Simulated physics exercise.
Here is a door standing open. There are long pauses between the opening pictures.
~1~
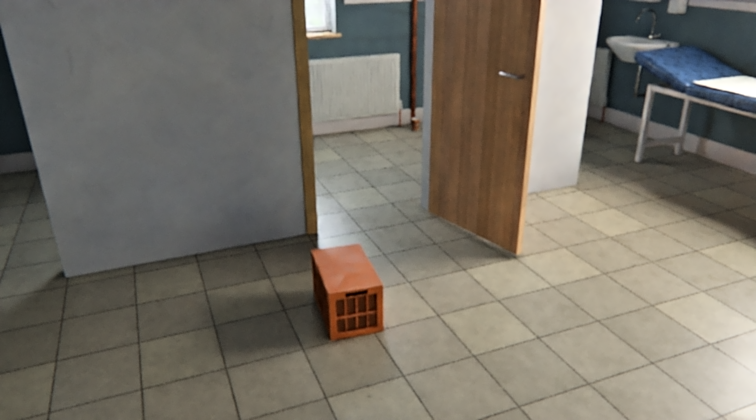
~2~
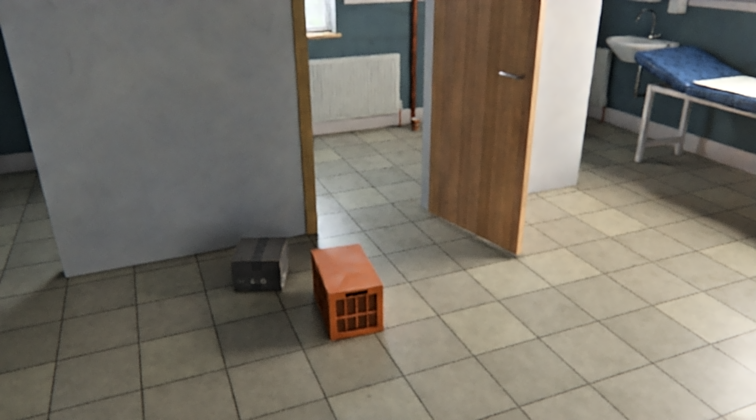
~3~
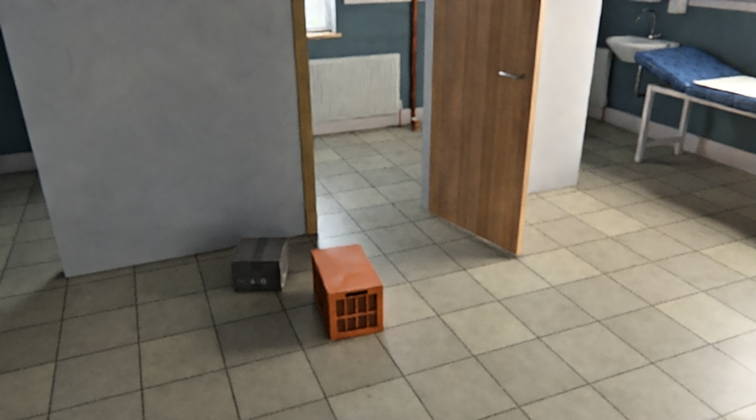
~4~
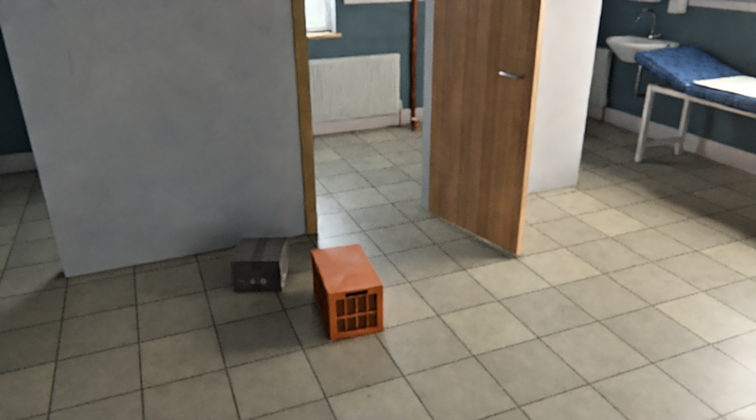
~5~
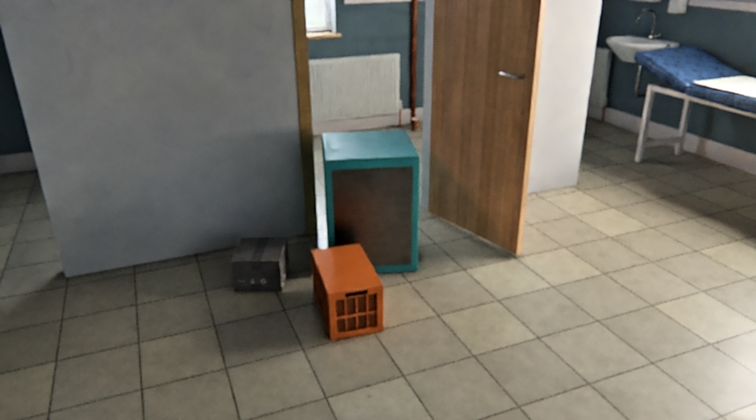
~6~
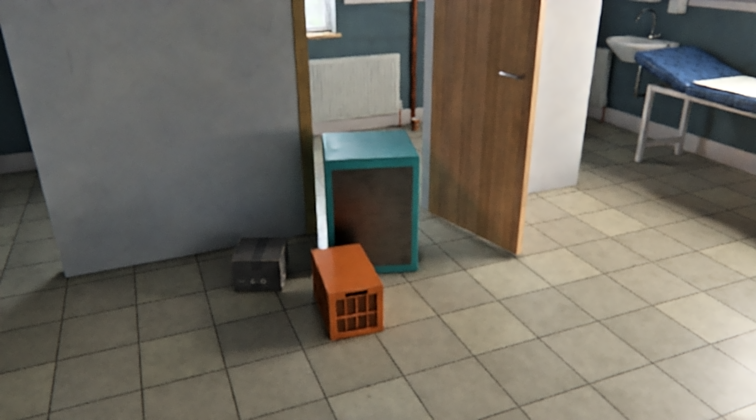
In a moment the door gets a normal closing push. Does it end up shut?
Here the door is blocked.
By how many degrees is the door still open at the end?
About 60°.
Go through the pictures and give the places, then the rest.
In the first picture, door wide open and still; orange crate (346, 289).
In the second picture, door wide open and still; orange crate (346, 289); grey box (261, 264).
In the third picture, door wide open and still; orange crate (346, 289); grey box (261, 264).
In the fourth picture, door wide open and still; orange crate (346, 289); grey box (261, 264).
In the fifth picture, door wide open and still; orange crate (346, 289); grey box (261, 264).
In the sixth picture, door wide open and still; turquoise appliance (369, 201); orange crate (346, 289).
Then, 0.40 s after the last picture, open by 98°.
Then, 0.70 s after the last picture, open by 86°.
Then, 1.00 s after the last picture, open by 72°.
Then, 1.20 s after the last picture, open by 63°.
At rest, open by 59°; all 3 in place. Seen from the same camera at the end, turquoise appliance near (369, 201).
